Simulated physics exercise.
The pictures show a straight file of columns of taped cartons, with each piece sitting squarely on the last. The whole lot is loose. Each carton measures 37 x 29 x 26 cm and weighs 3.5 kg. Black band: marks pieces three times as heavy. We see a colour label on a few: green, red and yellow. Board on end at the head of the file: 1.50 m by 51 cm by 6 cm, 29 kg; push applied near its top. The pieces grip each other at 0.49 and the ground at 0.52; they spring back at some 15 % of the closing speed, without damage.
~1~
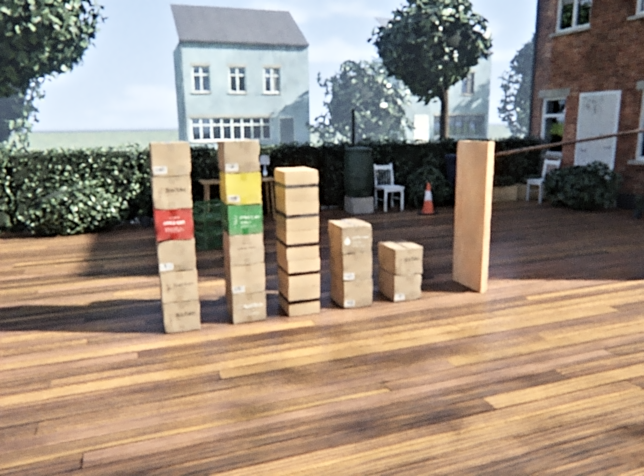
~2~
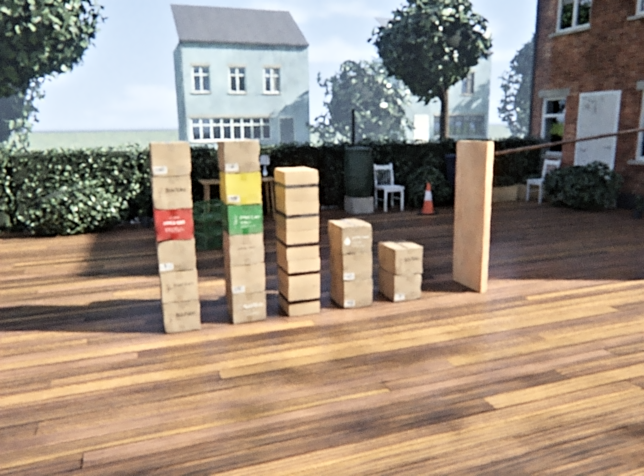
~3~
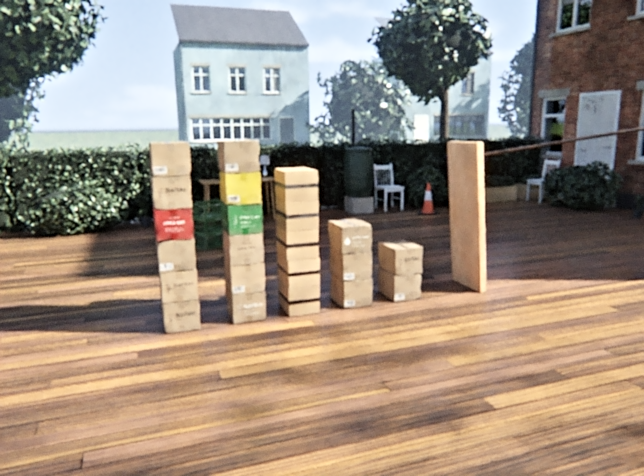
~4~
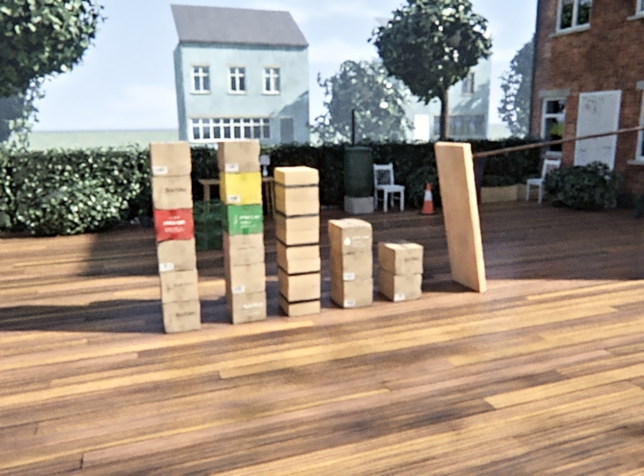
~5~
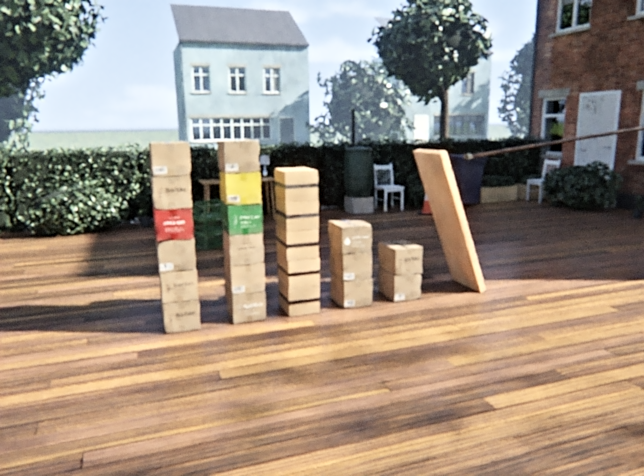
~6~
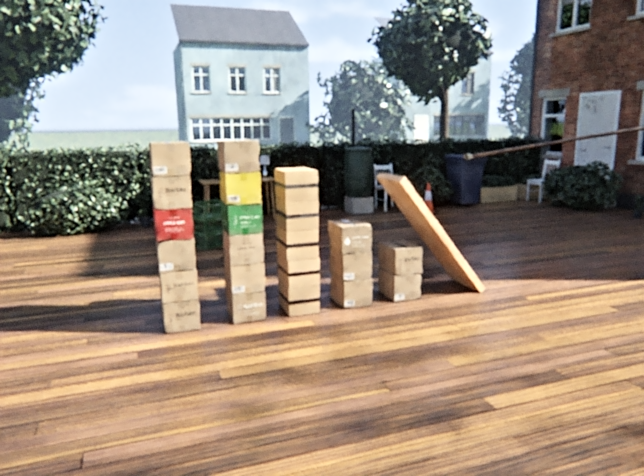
We see five columns of stacked cartons, some with red, yellow or green sections, beside an upright wooden board on a deck; a pole from the right pushes the board near its top, and it tilts steeply left toward the cartons.
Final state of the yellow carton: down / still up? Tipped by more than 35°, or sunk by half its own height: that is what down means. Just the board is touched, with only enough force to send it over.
Still up.
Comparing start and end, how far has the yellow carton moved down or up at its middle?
Lower, by roughly 0 cm.
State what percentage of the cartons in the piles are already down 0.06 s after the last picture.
0 per cent at that moment.
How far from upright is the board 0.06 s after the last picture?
At that moment it leans around 45° from upright.
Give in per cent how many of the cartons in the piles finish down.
Around 0 %.
Then, 0.06 s later than the last frame, board 46° from upright; none of the 22 cartons down; yellow carton unmoved.
Then, 0.10 s later than the last frame, board 52° from upright; none of the 22 cartons down; yellow carton unmoved.
Then, 0.38 s later than the last frame, board 61° from upright; none of the 22 cartons down, 1 disturbed; yellow carton unmoved.
When it is over, board 54° from upright; none of the 22 cartons down, 1 disturbed; yellow carton unmoved; green carton unmoved; red carton unmoved. In pixels of the last frame, middles, yellow carton near (240, 187), green carton near (241, 216).
